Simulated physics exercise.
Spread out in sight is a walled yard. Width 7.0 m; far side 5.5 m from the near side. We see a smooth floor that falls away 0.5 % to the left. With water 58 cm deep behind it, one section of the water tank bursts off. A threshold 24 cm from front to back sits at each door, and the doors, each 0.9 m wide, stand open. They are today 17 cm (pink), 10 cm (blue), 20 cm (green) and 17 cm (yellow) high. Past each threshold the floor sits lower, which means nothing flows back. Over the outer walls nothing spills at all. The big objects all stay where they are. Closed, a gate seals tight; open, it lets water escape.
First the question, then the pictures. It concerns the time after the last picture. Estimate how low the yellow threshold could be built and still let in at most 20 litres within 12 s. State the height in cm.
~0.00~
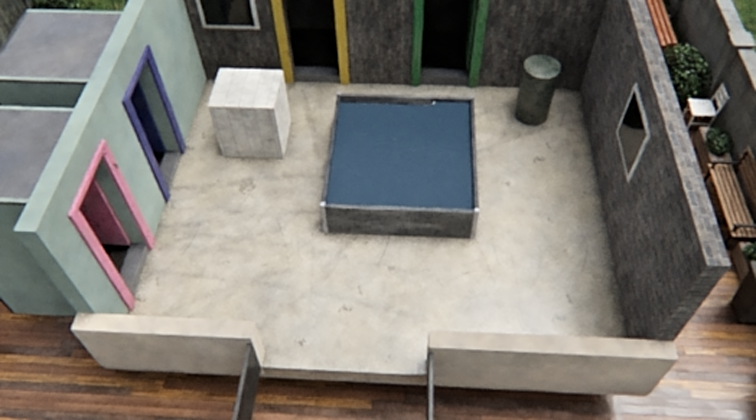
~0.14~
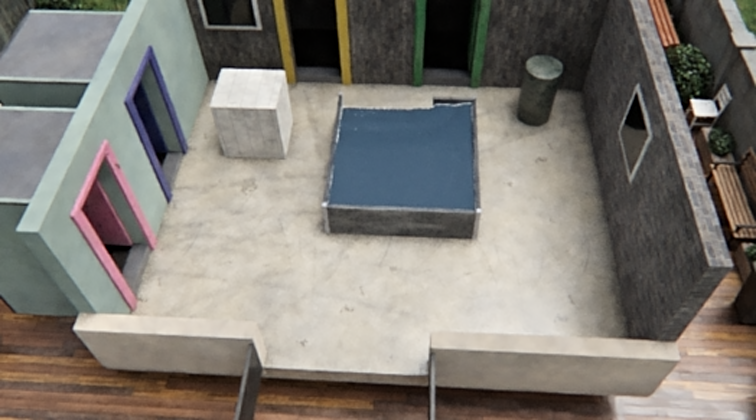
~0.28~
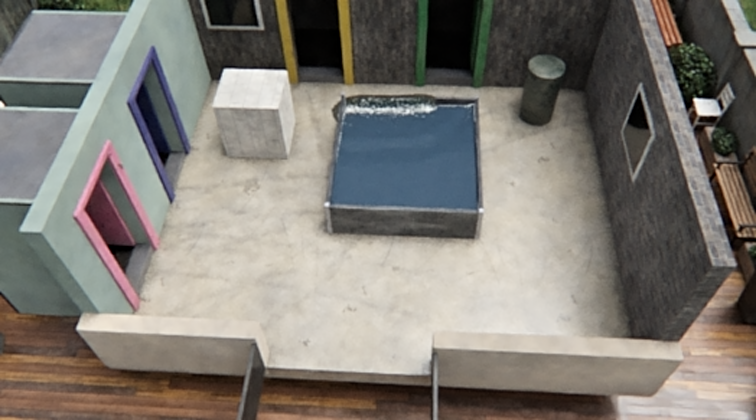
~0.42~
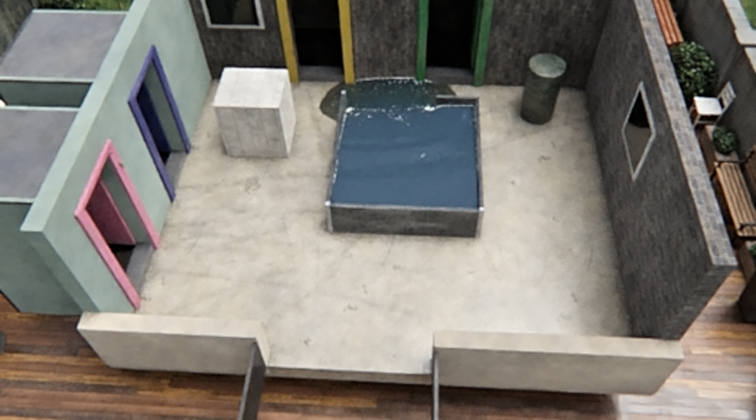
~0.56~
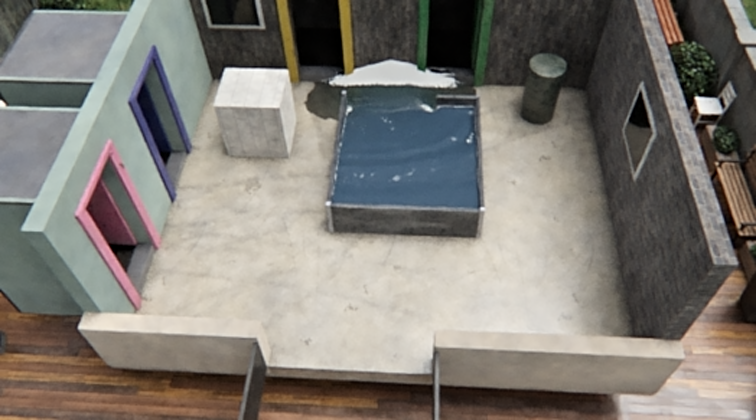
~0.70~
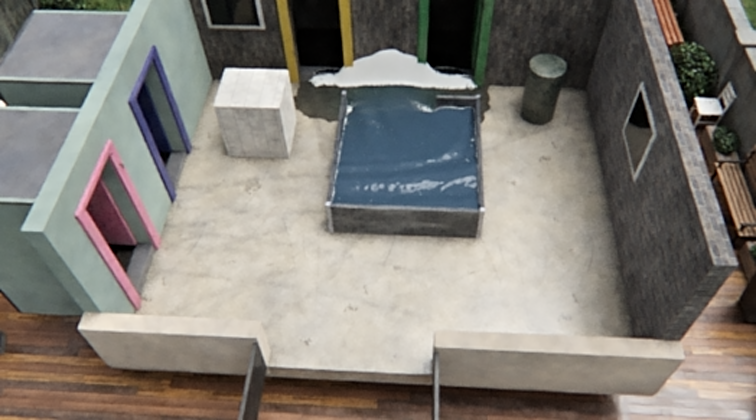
I would say 23 cm or so.
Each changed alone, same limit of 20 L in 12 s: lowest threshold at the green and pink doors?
Some 24 cm for green, some 7.5 cm for pink.
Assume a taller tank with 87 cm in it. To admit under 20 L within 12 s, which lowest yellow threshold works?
Step height: Approx. 37 cm.
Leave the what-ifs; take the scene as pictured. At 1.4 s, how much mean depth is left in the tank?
Some 40 cm.
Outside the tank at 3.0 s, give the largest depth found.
Max depth: About 37 cm.
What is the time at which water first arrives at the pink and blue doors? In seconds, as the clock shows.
Pink 3.2 s, blue 2.2 s.
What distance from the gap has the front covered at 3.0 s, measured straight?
4.6 metres.
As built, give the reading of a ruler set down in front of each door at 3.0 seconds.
Pink door 0 cm, blue door 8 cm, green door 21 cm, yellow door 21 cm.
After 1.4 s water covers 15 % of the floor, deepest (48 cm) near (383, 86); 26 cm at the yellow door, 4 litres in over its 17 cm threshold.
After 3.0 s water covers 45 % of the floor, deepest (37 cm) near (219, 89); 21 cm at the yellow door, 51 litres in over its 17 cm threshold.
After 12.0 s water covers 100 % of the floor, deepest (14 cm) near (170, 210); 8 cm at the yellow door, 58 litres in over its 17 cm threshold.
At the yellow door as built, the water arrived by 0.6 s and peaked near 27 cm at 1.8 s.
With a threshold of 20 cm, 38 litres would have come in within the 12 s; with 27 cm, 9 litres. So under 20 litres takes about 23 cm.
